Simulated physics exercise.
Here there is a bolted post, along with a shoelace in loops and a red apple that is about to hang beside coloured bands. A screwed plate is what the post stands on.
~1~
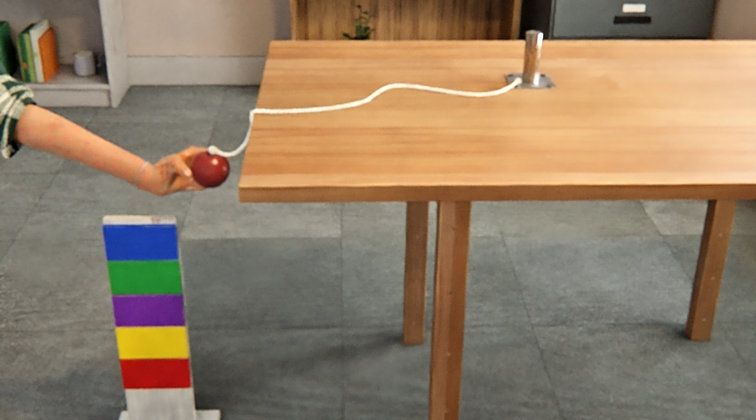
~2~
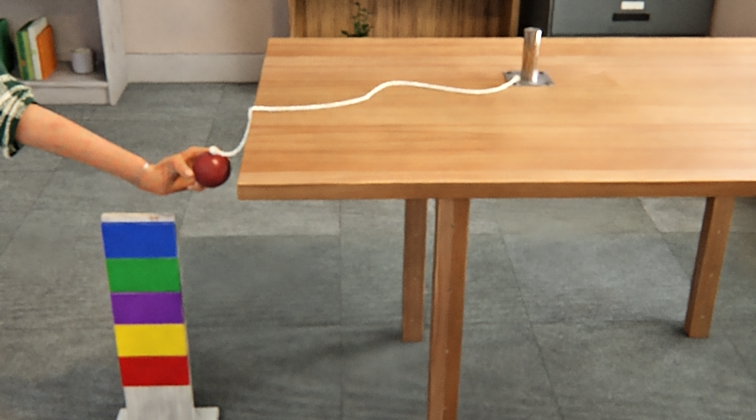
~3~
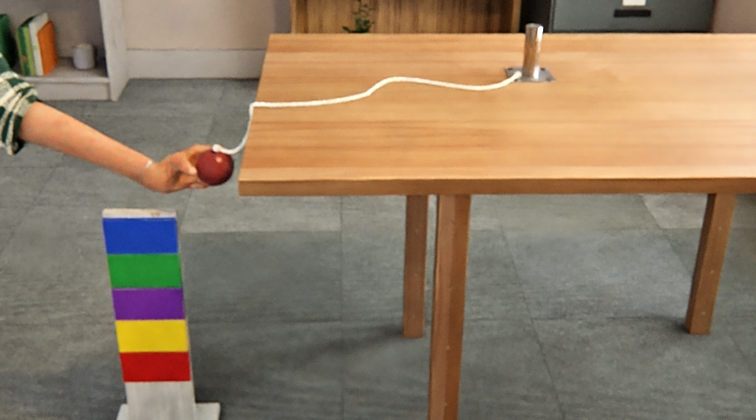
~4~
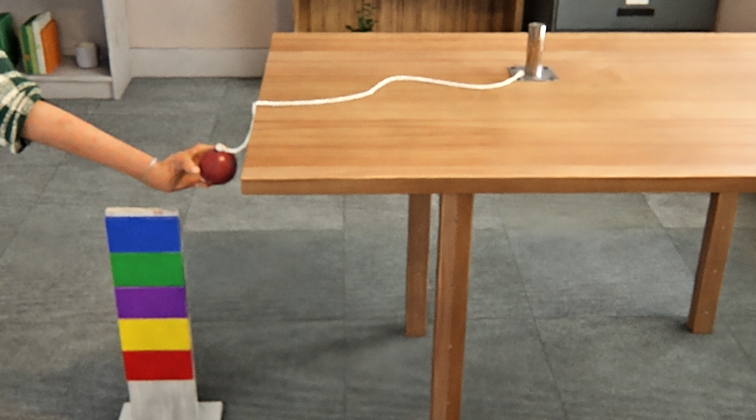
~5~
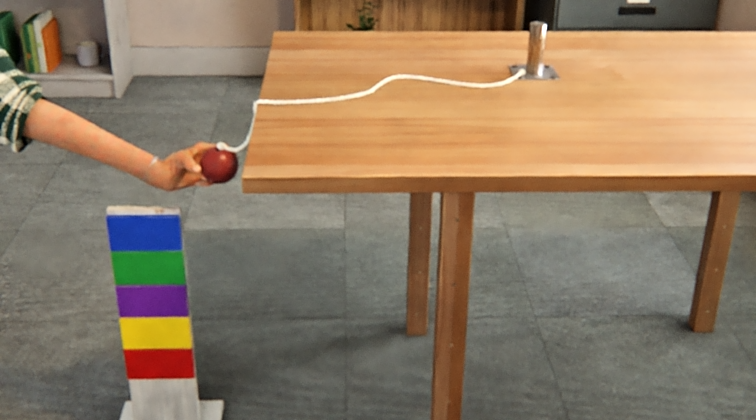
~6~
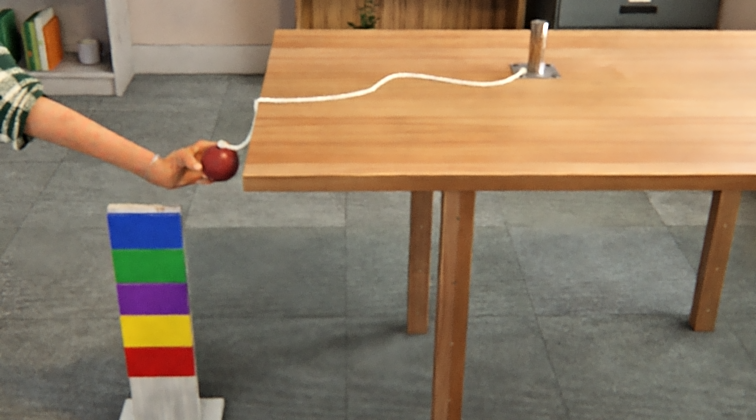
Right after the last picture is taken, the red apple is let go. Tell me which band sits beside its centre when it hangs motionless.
The blue one sits beside it.
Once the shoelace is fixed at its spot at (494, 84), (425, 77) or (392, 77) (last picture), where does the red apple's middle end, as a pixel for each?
The pixel places are (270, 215), (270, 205) and (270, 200), one per try.
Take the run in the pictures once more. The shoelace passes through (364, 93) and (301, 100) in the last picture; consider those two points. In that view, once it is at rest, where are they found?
In that view they sit near (316, 86) and near (261, 104).
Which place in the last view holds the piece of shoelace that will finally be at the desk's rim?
Spot: Approx. (308, 100).
Soon after, apple near (246, 216); level with blue.
After that, apple near (279, 215); level with blue.
And then, apple near (281, 220); level with blue.
In the end, apple near (269, 223); level with blue. Its centre hangs level with the blue band.
